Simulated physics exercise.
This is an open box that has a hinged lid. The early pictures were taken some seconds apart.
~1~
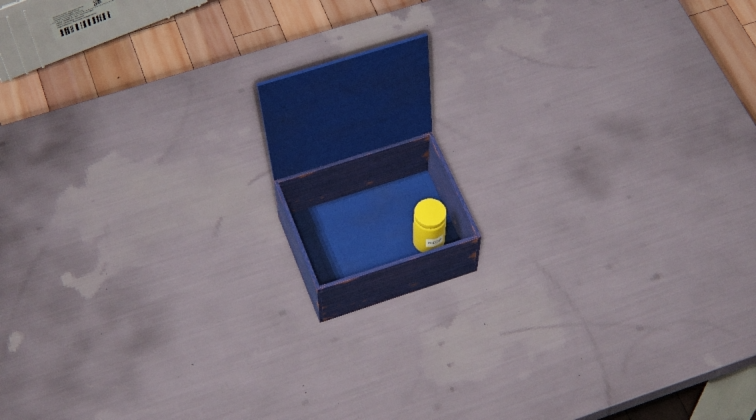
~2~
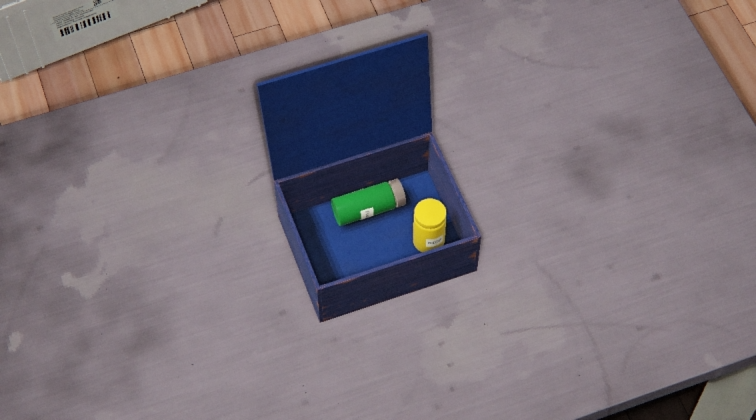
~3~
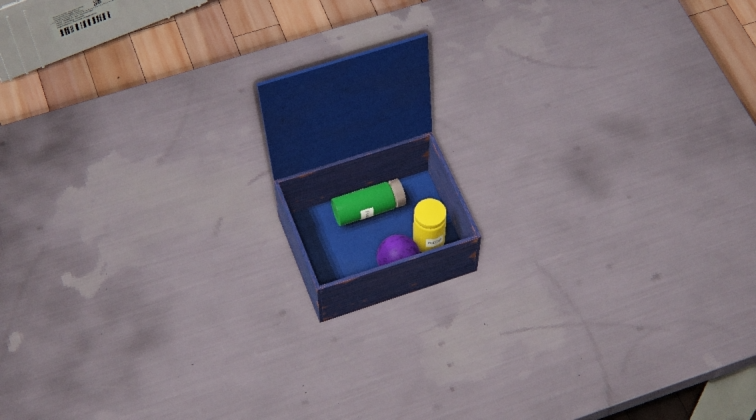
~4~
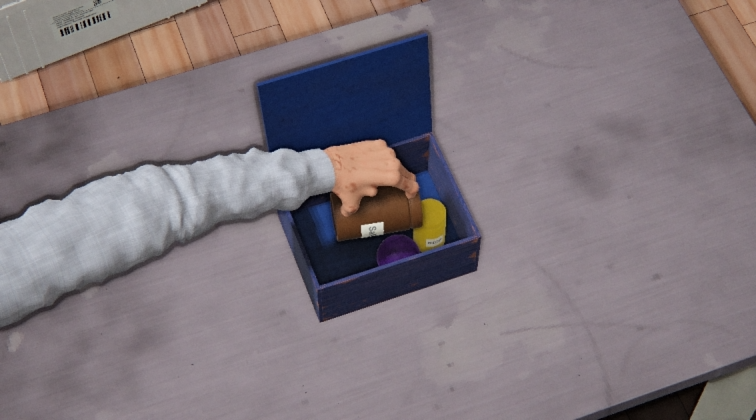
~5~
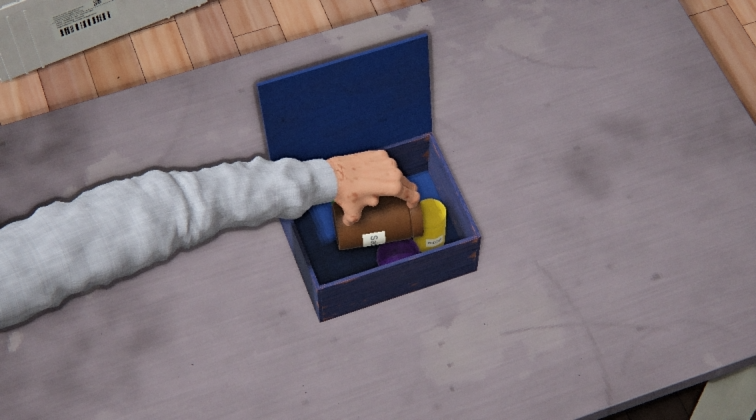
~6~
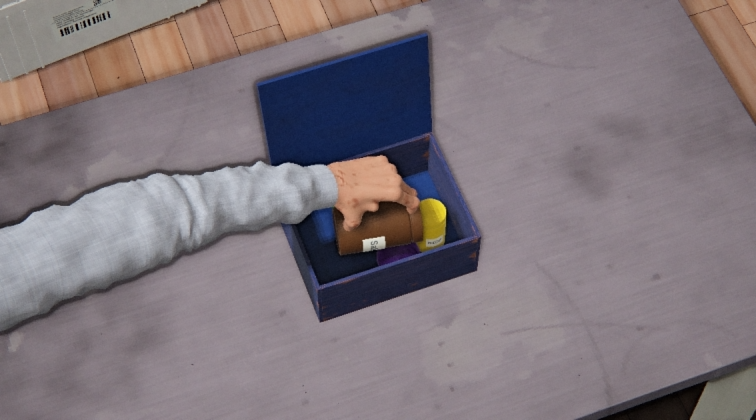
An open blue box with a raised hinged lid sits on a worn grey tabletop, seen from above at an angle by a still camera, with wooden planks behind. Inside, a yellow container stands at the right, then a green cylinder appears lying at the back and a purple round object at the front. A grey-sleeved arm reaches in from the left, its hand lowering a brown jar slightly among them.
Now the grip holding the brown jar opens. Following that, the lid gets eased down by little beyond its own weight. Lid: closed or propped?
Propped.
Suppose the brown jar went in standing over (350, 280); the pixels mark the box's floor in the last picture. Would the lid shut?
The lid remains open a bit this time.
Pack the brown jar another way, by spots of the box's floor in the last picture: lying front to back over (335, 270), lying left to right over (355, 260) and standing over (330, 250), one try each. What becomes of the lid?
First try: It comes fully down; second try: It comes fully down; third try: It gets propped open.
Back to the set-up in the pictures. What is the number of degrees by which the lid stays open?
I'd put it at roughly 12°.
Then, 0.40 s past the last view, brown jar displaced about its own width near (334, 247); purple ball displaced a little.
Then, 1.50 s past the last view, lid 71° above the rim; brown jar displaced about its own width near (355, 257); purple ball displaced a little.
Then, 1.80 s past the last view, lid 33° above the rim; brown jar displaced about its own width near (355, 257); purple ball displaced a little.
Then, 3.10 s past the last view, lid 13° above the rim; brown jar displaced about its own width near (355, 257); purple ball displaced a little.
Finally, lid 13° above the rim; moved from the start, brown jar; the other 3 still in place. Final places as the last picture's camera would see them, brown jar near (355, 257).
